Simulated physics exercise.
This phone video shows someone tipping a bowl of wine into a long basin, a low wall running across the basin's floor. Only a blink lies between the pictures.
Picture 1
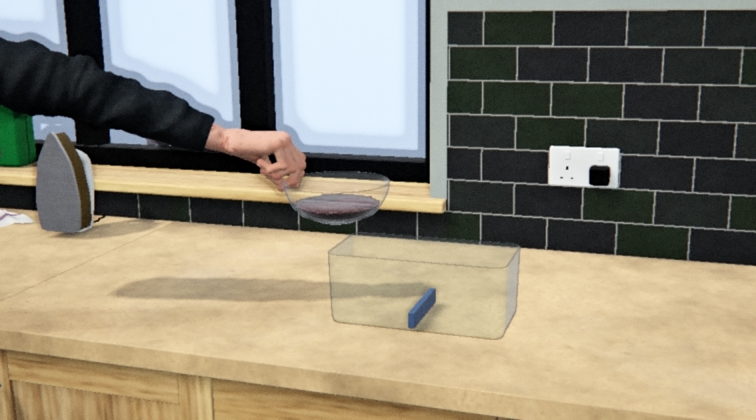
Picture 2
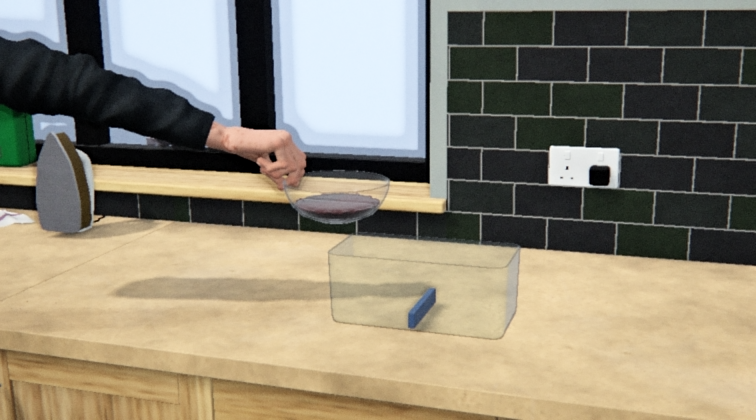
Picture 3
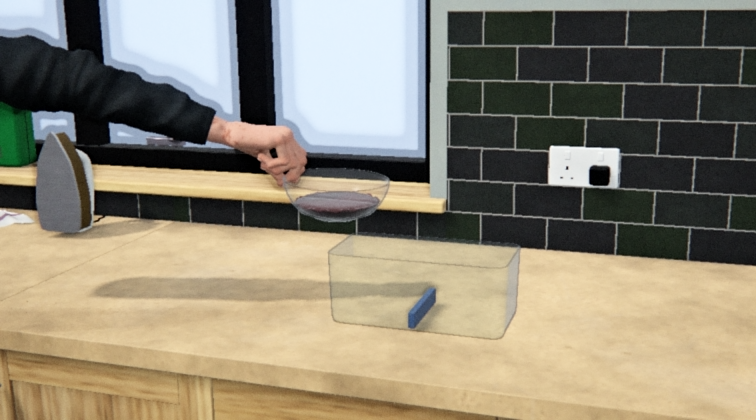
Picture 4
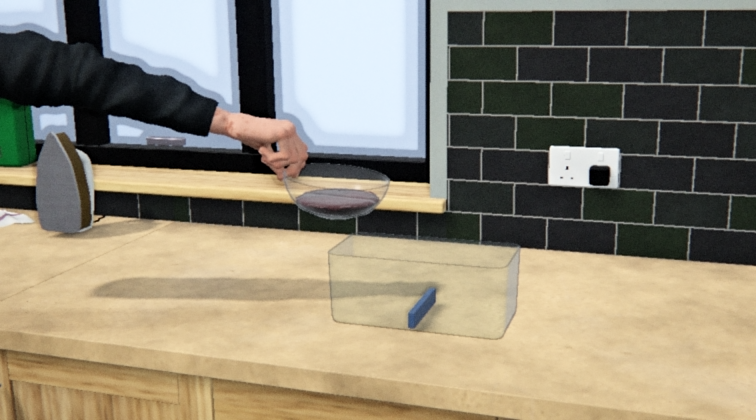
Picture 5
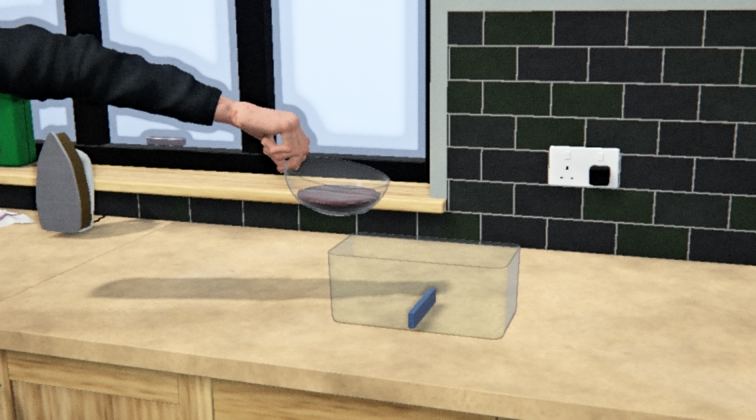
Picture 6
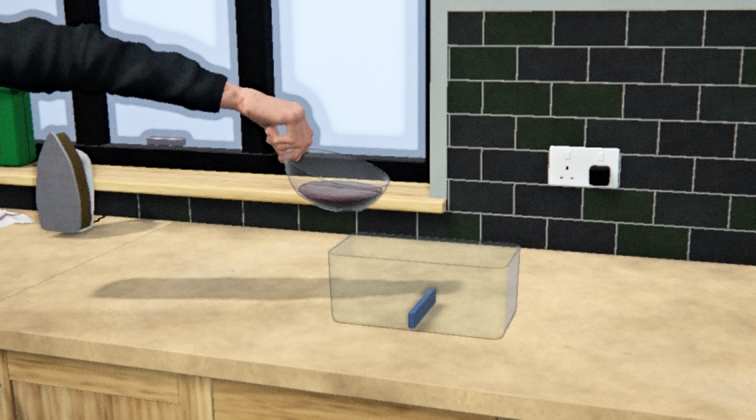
Hand slowly tilting a clear bowl of dark red wine above a long transparent basin with a low blue wall inside.
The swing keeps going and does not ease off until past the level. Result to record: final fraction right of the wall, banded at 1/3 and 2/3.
Well, the amount right of the wall passes two thirds.
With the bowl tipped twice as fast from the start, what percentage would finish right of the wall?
It comes to about 80 per cent.
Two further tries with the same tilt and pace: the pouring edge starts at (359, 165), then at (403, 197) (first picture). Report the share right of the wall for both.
First some 20, then 90 per cent.
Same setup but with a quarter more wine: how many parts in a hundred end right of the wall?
That works out to some 85 %.
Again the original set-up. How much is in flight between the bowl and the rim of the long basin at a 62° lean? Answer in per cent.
About 30 per cent.
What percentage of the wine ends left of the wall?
It is close to 15 per cent.
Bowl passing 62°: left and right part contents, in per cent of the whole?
10 per cent left, 5 per cent right.
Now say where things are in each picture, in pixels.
The first picture shows tilt 0°; pouring edge (387, 186); surface from (299, 200) to (379, 205); the long basin's rim runs from (341, 243) to (514, 257); the wall's top is at (422, 301).
The second picture shows tilt 1°; pouring edge (387, 186); surface from (299, 199) to (379, 204).
The third picture shows tilt 3°; pouring edge (387, 186); surface from (299, 197) to (379, 203).
The fourth picture shows tilt 6°; pouring edge (387, 186); surface from (300, 194) to (379, 201).
The fifth picture shows tilt 11°; pouring edge (386, 186); surface from (300, 190) to (380, 197).
The sixth picture shows tilt 16°; pouring edge (386, 186); surface from (303, 185) to (382, 192).
A moment on, the bowl is tipped part way and 57 per cent is still to pour, 8 is left of the wall and 3 right of it.
Next, the bowl is tipped on its side and 2 per cent is still to pour, 12 is left of the wall and 72 right of it.
Then the bowl is tipped on its side and 0 per cent is still to pour, 16 is left of the wall and 84 right of it.
Later the bowl is tipped on its side and 0 per cent is still to pour, 16 is left of the wall and 84 right of it.
In the end 16 per cent lies left of the wall, 84 right of it and 0 outside.
